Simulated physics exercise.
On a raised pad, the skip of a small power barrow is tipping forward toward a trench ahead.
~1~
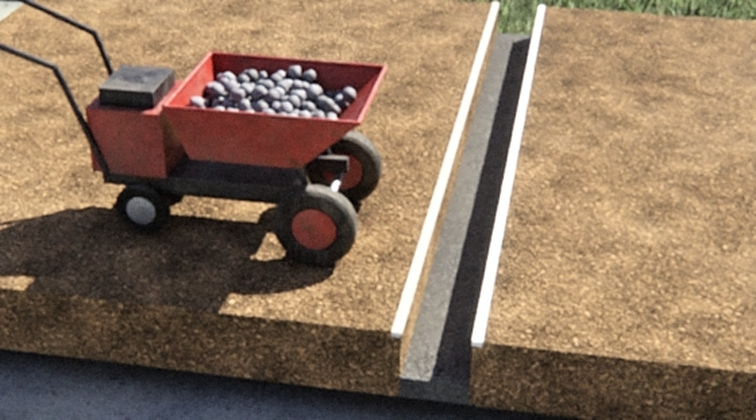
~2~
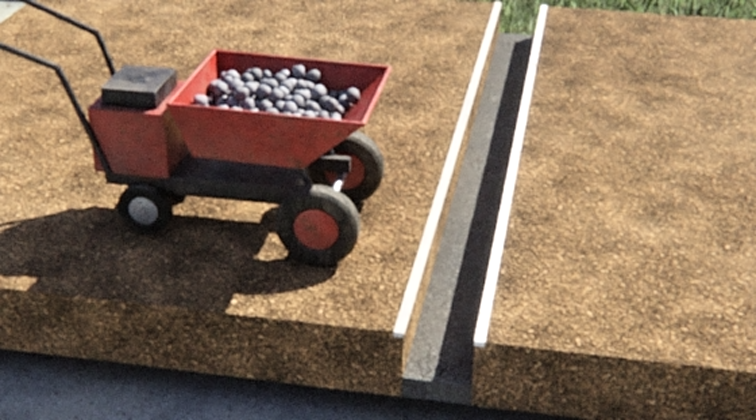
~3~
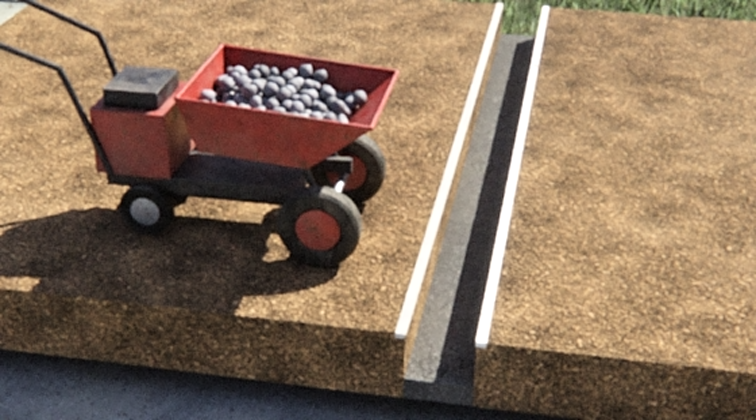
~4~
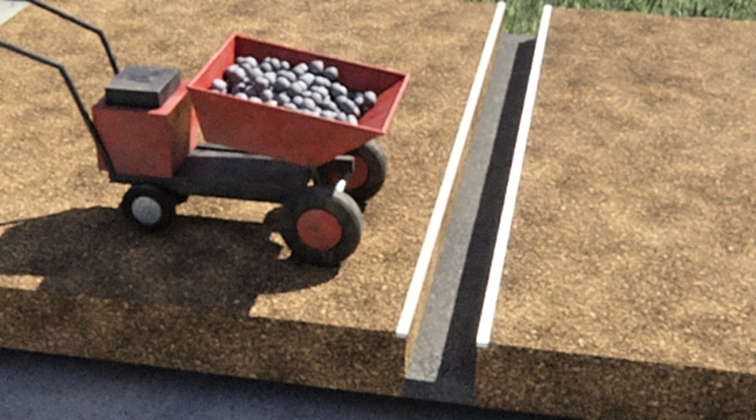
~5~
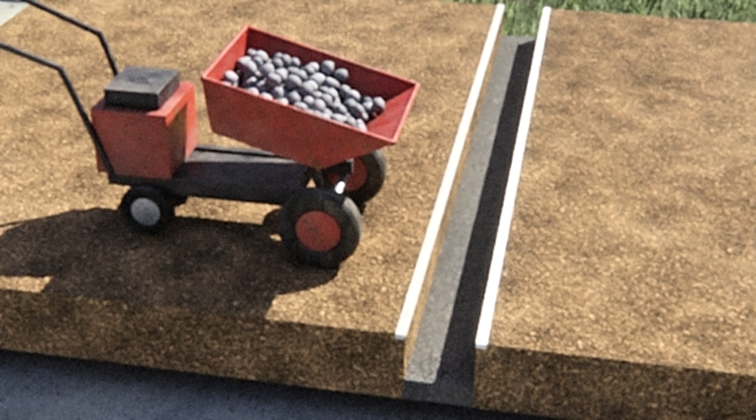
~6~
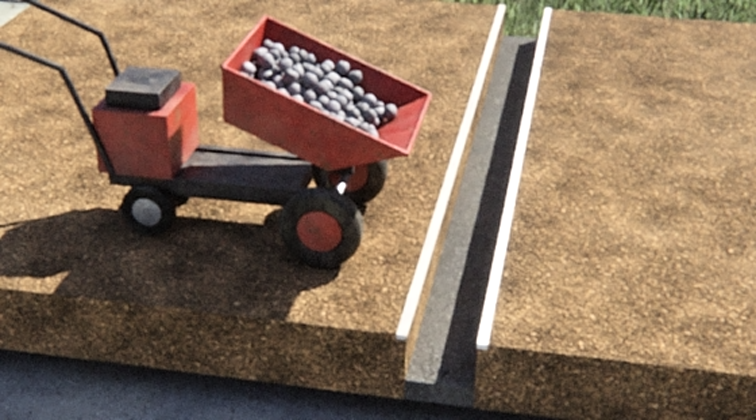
The clip opens on a small red power barrow with a level skip full of round grey cobbles, standing left of a narrow trench edged by white strips. The skip then tilts steadily forward to the right, its back end rising clear, while the wheels barely move and the cobbles stay inside.
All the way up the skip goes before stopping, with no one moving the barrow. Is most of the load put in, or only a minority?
Ends mostly inside.
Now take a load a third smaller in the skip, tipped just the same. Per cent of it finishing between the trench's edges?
80 in a hundred, roughly.
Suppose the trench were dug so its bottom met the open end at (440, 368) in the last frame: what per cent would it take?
About 70 per cent.
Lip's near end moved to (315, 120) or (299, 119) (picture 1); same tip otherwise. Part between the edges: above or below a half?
First: The bulk of it. Second: The bulk of it.
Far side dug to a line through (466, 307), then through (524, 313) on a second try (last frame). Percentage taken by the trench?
The first gives 40 %, the second 100 %.
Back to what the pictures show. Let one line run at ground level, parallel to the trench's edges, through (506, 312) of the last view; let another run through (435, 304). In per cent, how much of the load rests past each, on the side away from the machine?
The first comes to 20 per cent, the second to 90 per cent.
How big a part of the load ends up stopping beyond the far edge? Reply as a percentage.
It works out to roughly 30 percent.
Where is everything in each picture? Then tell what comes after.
Lip of the skip at (358, 124), level; top of the load at (260, 93), round cobbles; first edge of the trench at (407, 298); far edge at (484, 307), the trench under half as wide as the skip, and about as deep as wide, in the first picture.
Lip of the skip at (362, 125), tipped barely; top of the load at (264, 92), in the second picture.
Lip of the skip at (371, 129), tipped barely; top of the load at (256, 87), in the third picture.
Lip of the skip at (382, 134), tipped a little; top of the load at (251, 89), in the fourth picture.
Lip of the skip at (393, 143), tipped clearly; top of the load at (262, 84), in the fifth picture.
Lip of the skip at (406, 155), tipped clearly; top of the load at (277, 77); first edge of the trench at (412, 301); far edge at (489, 309), in the sixth picture.
Soon, skip tipped steeply; all in the skip.
A while on, skip tipped right over; about half in the skip; about a third in or heaped over the trench; a small part beyond it; a stray few falling.
Towards the end, skip tipped right over; about two thirds in or heaped over the trench; about a quarter beyond it.
Finally, skip tipped right over; about two thirds in or heaped over the trench; about a quarter beyond it.
